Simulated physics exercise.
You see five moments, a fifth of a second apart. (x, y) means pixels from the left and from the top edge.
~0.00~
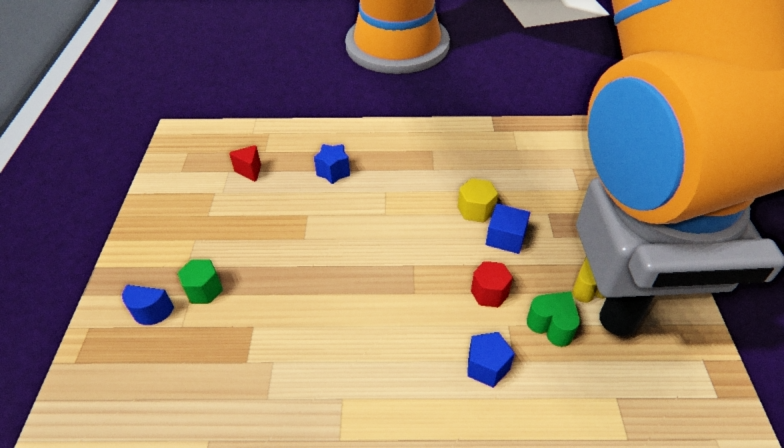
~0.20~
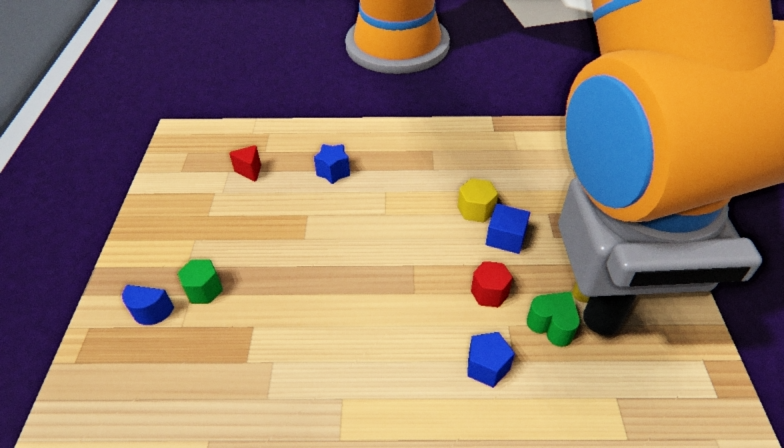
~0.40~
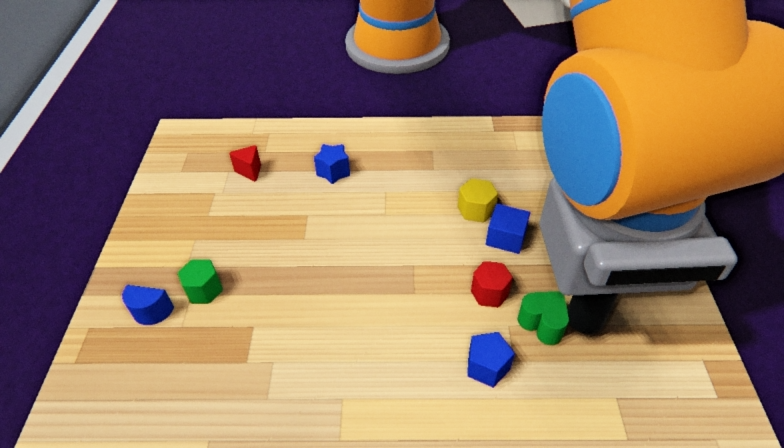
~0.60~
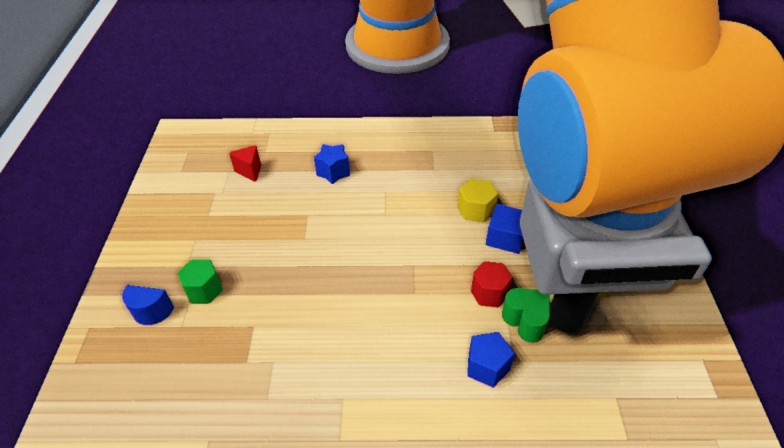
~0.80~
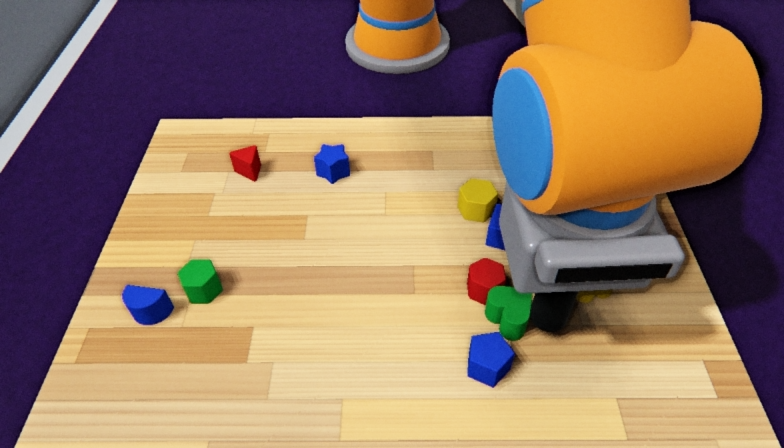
Orange robot arm moving left across a wooden board, its black stick pushing a green heart, which nudges a red hexagonal block.
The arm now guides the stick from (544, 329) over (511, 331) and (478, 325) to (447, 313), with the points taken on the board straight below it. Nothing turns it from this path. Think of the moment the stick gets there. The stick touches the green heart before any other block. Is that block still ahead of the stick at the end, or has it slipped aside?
Carried ahead at the end.
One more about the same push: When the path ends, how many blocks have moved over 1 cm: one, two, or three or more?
The push moves one block more than 1 cm.
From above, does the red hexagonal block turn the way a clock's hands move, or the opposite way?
The block spins clockwise.
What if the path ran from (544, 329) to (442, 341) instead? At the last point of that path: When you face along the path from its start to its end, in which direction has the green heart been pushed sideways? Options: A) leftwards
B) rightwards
Choice B: Rightwards.
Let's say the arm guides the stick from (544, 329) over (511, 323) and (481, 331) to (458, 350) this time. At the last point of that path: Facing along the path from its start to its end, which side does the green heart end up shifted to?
Towards the right-hand side.
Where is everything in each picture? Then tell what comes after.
In the first frame, tip of the stick at (618, 320), middles of tops, red hexagonal block at (493, 275), blue pentagonal block at (491, 350), green heart at (558, 308).
In the second frame, stick at (602, 320), nothing pushed.
In the third frame, stick at (585, 319), green heart at (548, 307).
In the fourth frame, stick at (567, 318), green heart at (531, 304).
In the fifth frame, stick at (548, 317), red hexagonal block at (488, 272), blue pentagonal block at (491, 350), green heart at (513, 302).
On the path given first. Halfway along, stick at (496, 317); red hexagonal block at (482, 268), turned 25° clockwise; green heart at (463, 296), turned 20° clockwise.
At the end, stick at (449, 301); red hexagonal block at (482, 268), turned 25° clockwise; blue pentagonal block unmoved; green heart at (416, 281), turned 20° clockwise.
